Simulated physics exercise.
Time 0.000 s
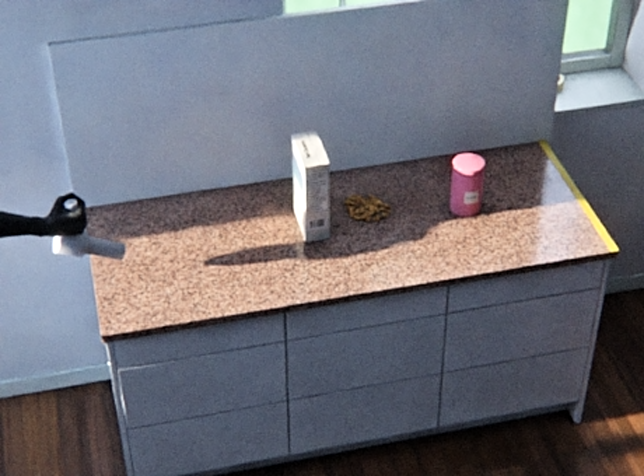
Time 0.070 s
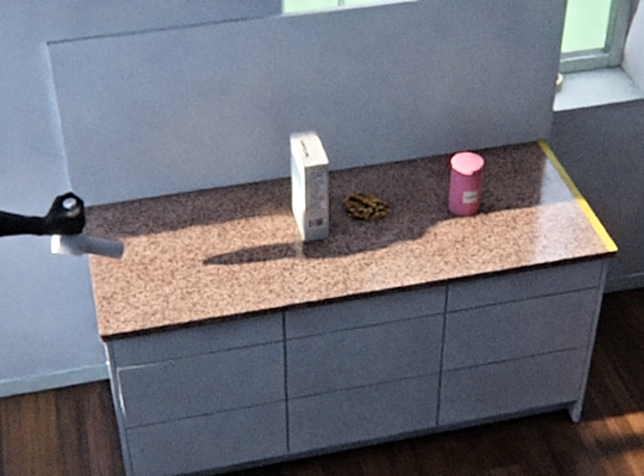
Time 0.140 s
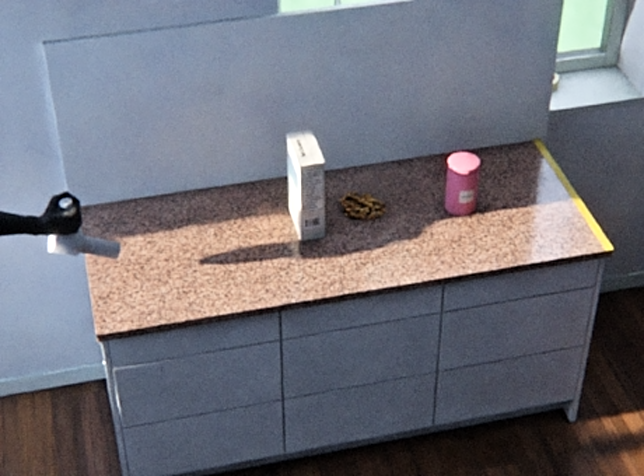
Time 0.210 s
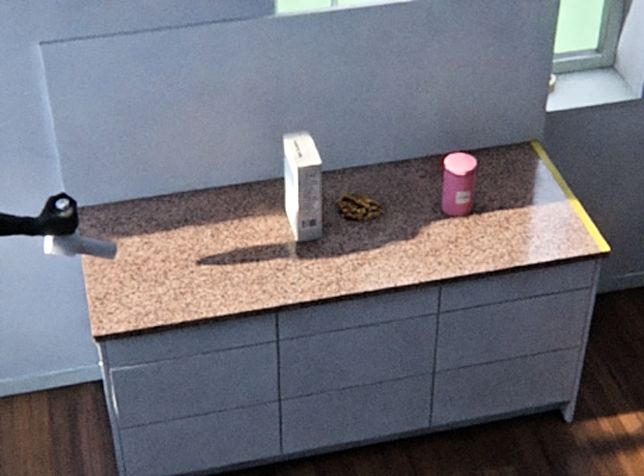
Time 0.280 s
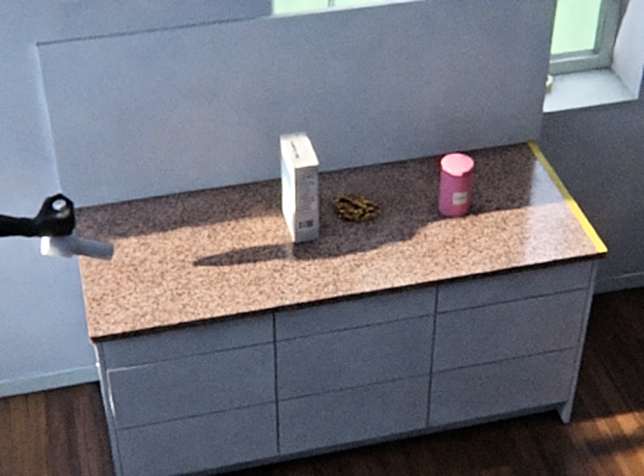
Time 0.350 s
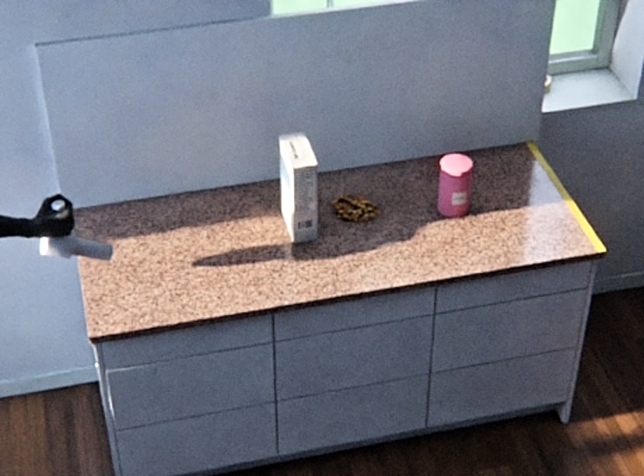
At first, a dark mechanical gripper at the left holds a pale hair dryer over the edge of a speckled worktop, where a white carton, a small pile of brown crumbs and a pink jar stand. The view shifts slightly, while the crumbs, carton and jar stay still on the surface.
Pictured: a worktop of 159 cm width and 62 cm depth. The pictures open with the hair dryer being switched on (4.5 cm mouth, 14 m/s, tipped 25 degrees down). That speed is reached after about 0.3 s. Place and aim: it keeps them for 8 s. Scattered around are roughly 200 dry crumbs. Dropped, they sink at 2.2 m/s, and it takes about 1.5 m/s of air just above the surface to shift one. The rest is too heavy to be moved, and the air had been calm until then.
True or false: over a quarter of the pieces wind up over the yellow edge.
False.
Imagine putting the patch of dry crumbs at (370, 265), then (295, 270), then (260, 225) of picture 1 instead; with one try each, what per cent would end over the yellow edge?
Results, one try each: 25 %, 30 %, 25 %.
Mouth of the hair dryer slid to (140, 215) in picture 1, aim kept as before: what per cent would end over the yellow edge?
Near 4 per cent.
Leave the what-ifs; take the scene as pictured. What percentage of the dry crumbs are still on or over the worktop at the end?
Near 100 %.
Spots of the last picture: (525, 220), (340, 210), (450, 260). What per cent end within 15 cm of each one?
In order: About 0 %, then 100 %, then 0 %.
After 1.6 s the count stands so, 0 % are over the yellow edge; the middle of those still in play is near (352, 208).
After 2.6 s the count stands so, 0 % are over the yellow edge; the middle of those still in play is near (352, 208).
After 4.4 s the count stands so, 0 % are over the yellow edge; the middle of those still in play is near (352, 208).
After 8.0 s, at the end, 0 % are over the yellow edge; the middle of those still in play is near (352, 208).
